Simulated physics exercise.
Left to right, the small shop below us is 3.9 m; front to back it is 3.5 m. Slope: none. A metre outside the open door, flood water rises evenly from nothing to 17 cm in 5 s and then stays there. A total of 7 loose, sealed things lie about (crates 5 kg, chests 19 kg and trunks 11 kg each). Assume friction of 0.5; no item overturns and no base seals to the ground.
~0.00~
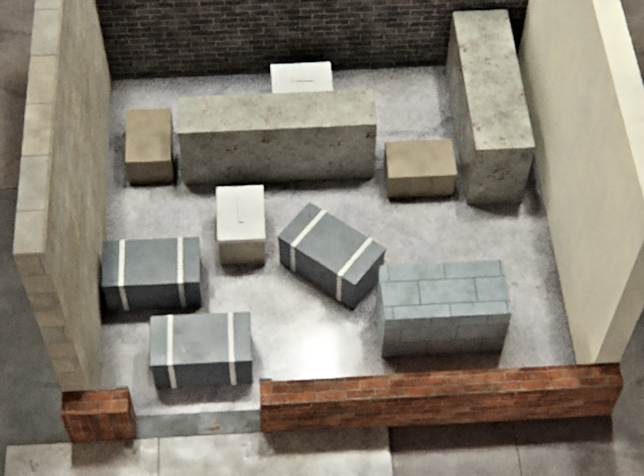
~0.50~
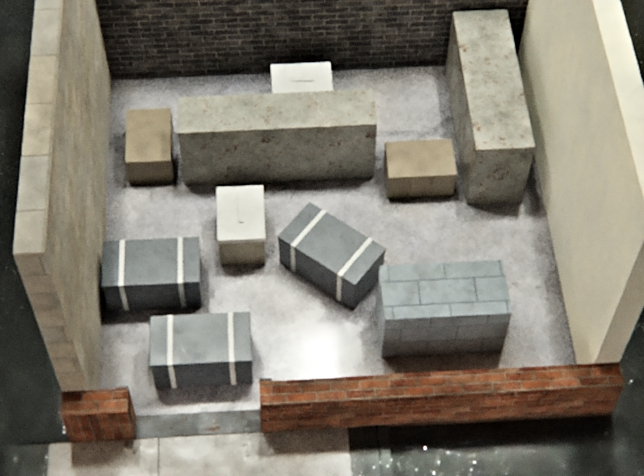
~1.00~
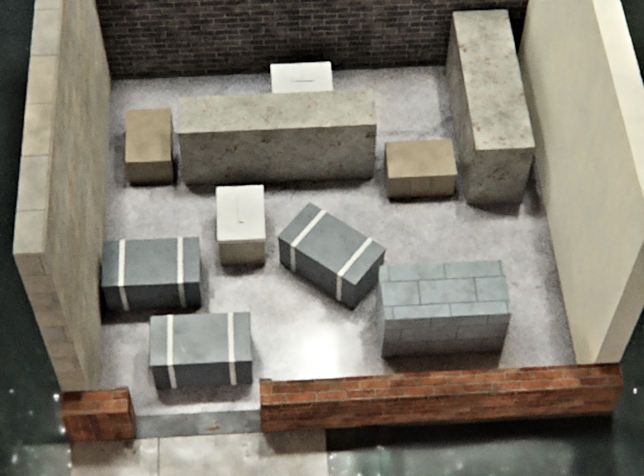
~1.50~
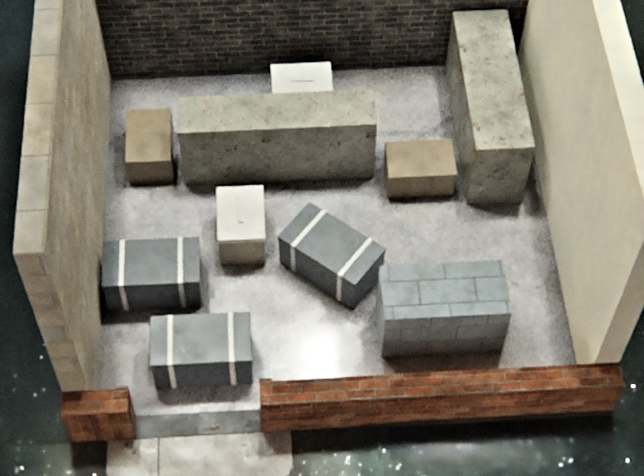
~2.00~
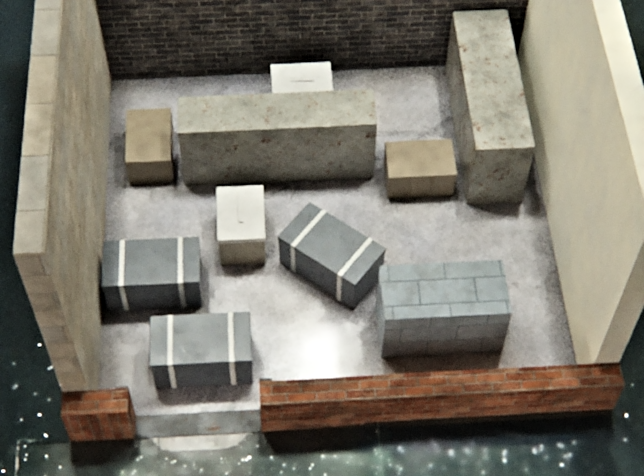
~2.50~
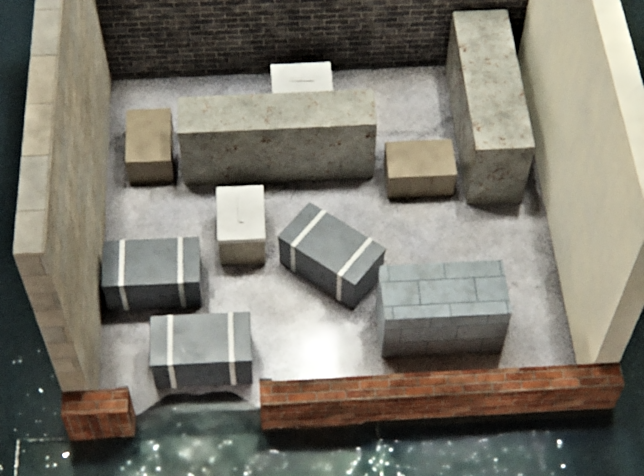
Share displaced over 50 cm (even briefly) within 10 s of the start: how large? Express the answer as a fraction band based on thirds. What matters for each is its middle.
The band is at least two thirds.
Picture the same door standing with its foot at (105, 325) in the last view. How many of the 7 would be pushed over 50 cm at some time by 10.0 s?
Result: 4.
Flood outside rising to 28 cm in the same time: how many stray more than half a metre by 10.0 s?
Result: 7.
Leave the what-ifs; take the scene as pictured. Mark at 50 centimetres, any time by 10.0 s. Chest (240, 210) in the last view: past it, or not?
That one comes out within the limit.
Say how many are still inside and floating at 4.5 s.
Then: 0.
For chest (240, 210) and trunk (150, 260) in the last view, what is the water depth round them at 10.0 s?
Some 8 cm at the first, some 10 cm at the second.
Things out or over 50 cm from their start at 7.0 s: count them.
Tally: 4.
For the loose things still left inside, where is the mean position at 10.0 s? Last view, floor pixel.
Near (284, 152).
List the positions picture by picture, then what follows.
A crate at (421, 158) rests on the ground; a chest at (302, 80) rests on the ground; water covers 0.0 m2; 0 of 7 have shifted, in the first picture.
A crate at (421, 158) rests on the ground; a chest at (302, 80), on the bottom; water covers 0.0 m2; 0 of 7 have shifted, in the second picture.
A crate at (421, 158) rests on the ground; a chest at (302, 80), on the bottom; water covers 0.0 m2; 0 of 7 have shifted, in the third picture.
A crate at (421, 158), on the bottom; a chest at (302, 80), on the bottom; water covers 0.0 m2; 0 of 7 have shifted, in the fourth picture.
A crate at (421, 158) rests on the ground; a chest at (302, 80) rests on the ground; 0.0 m2 under water; 0 of 7 have shifted, in the fifth picture.
A crate at (421, 158) rests on the ground; a chest at (302, 80) rests on the ground; water covers 0.1 m2; 0 of 7 have shifted, in the sixth picture.
After 3.5 s 0 of 7 are over 50 cm from their spots; 0 afloat.
After 4.5 s 0 of 7 are over 50 cm from their spots; 0 afloat.
After 7.0 s 4 of 7 are over 50 cm from their spots; 3 afloat.
After 10.0 s 5 of 7 are over 50 cm from their spots, and 5 have been at some point; 5 afloat.
